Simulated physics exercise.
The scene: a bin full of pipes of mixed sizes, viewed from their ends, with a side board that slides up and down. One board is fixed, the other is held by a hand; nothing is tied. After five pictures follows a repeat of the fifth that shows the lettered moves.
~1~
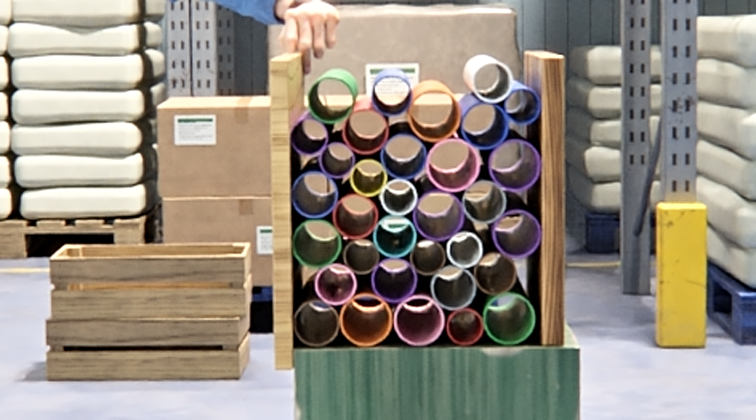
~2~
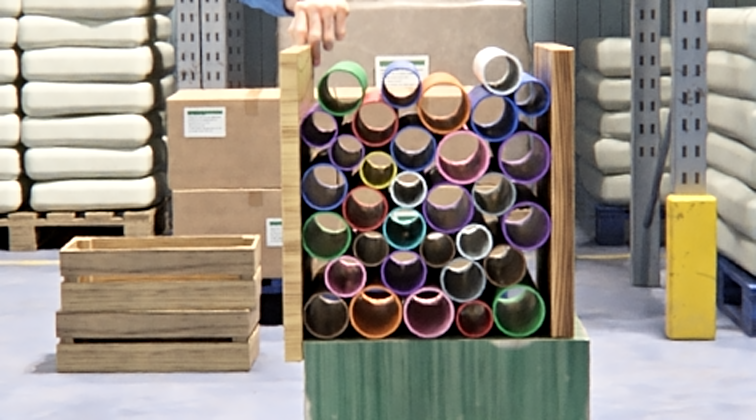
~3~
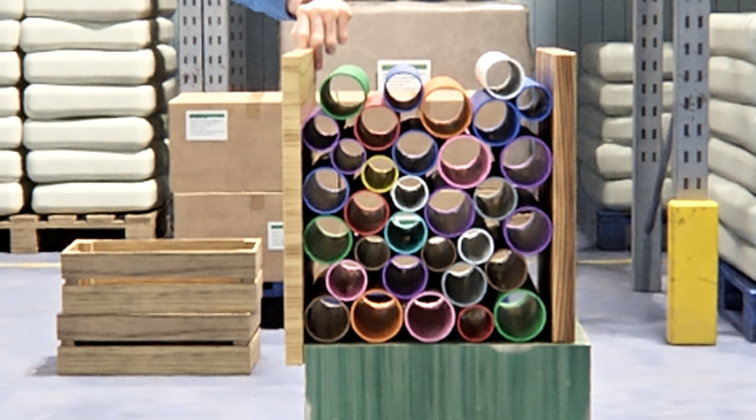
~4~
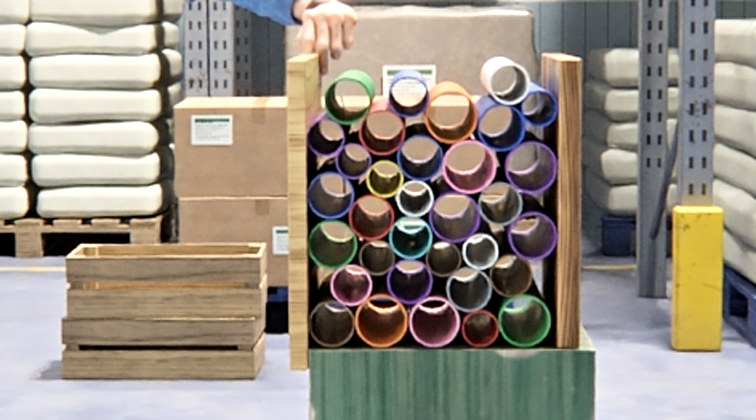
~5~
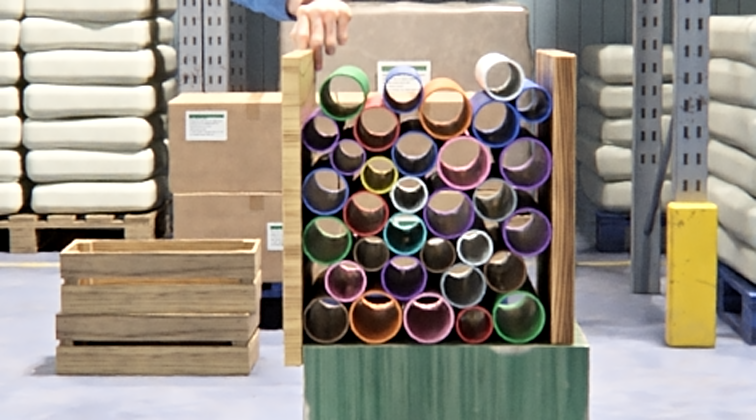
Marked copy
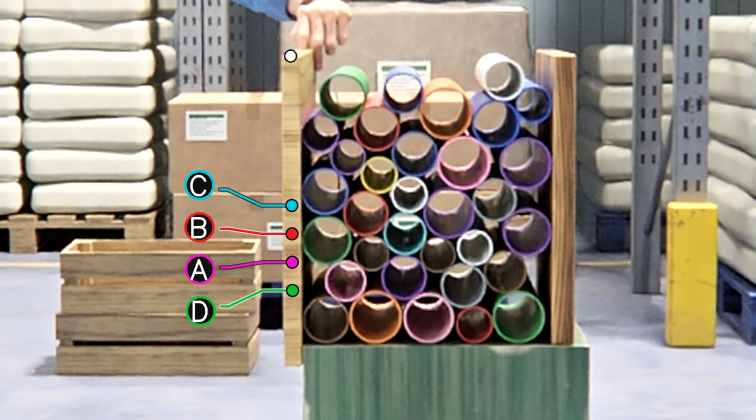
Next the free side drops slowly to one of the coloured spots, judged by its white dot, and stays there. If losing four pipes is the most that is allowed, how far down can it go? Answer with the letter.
Lower it to C and no more.
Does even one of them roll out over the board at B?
At B: Yes.
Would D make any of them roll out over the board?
Yes, at D.
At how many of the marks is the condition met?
One of them.
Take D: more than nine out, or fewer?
At D, more than nine.
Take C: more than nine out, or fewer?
At C, fewer than nine.
On the marked copy, A at (292, 262); B at (292, 234); C at (291, 206); D at (292, 290); the white dot at (290, 56).
With C. Early on, top of the board (301, 124).
Further on, top of the board (302, 201).
At the end, top of the board (302, 204), two out over the board.
As for the rest, A more than four out over the board; B more than four out over the board; D more than four out over the board.
